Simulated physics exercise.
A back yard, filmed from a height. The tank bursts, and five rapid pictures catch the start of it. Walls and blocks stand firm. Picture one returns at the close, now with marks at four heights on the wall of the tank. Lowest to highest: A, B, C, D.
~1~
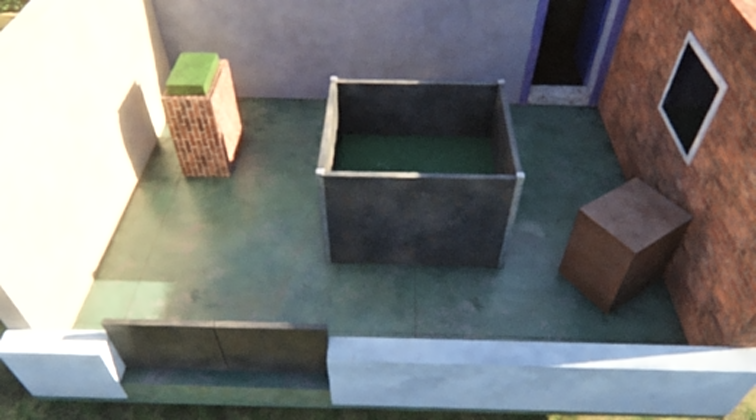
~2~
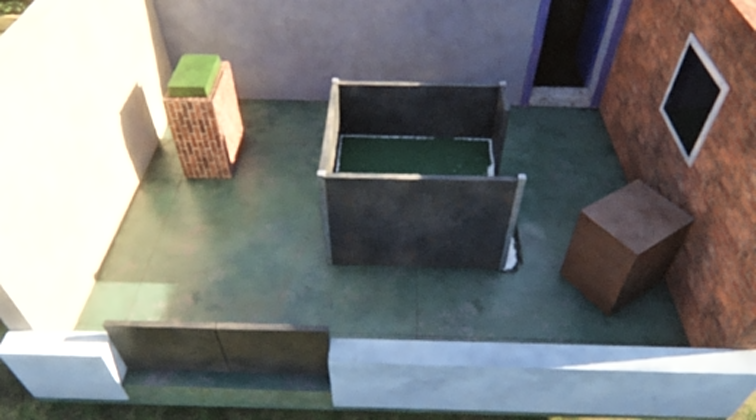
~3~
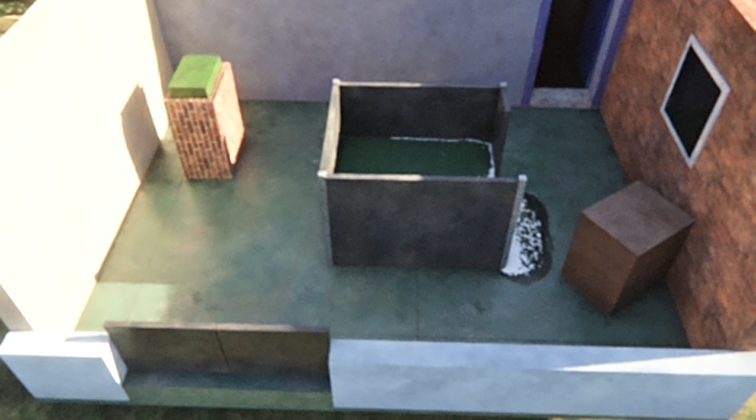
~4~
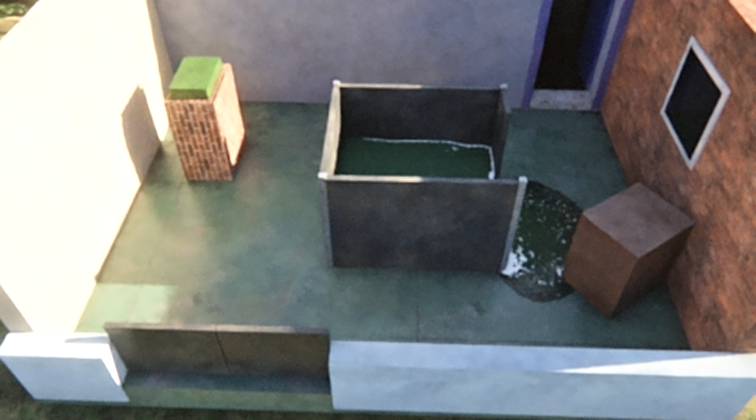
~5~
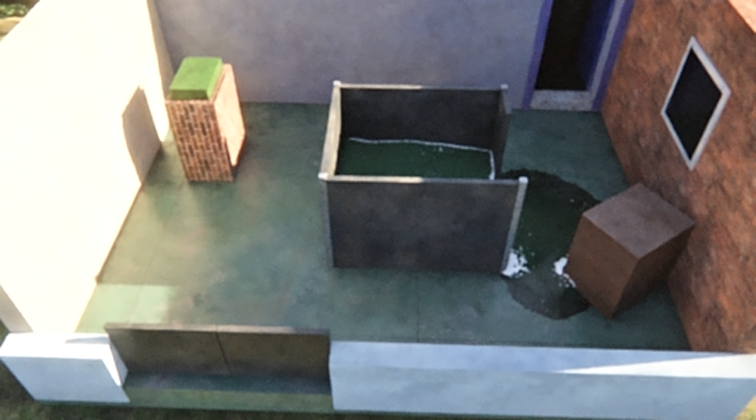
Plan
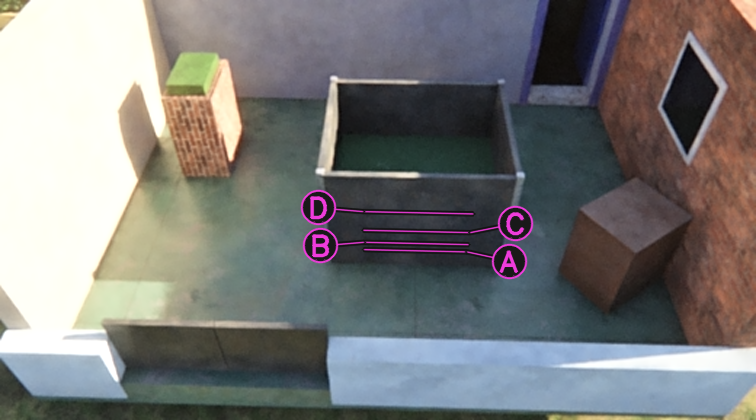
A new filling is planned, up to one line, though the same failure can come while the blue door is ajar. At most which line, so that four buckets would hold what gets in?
Choose B.
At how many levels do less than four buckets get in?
Two.
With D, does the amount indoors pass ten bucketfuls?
Yes, clearly.
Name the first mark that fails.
Mark C.
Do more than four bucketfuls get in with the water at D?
Yes.
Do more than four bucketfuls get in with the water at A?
No, not at all.
In magenta, A at (415, 250); B at (416, 243); C at (416, 231); D at (418, 212); from the bottom up A, B, C, D.
If A is chosen, nothing gets over.
If B is chosen, a splash gets over, under a bucket.
If C is chosen, about 9 bucketfuls get in.
If D is chosen, dozens of bucketfuls pour in.
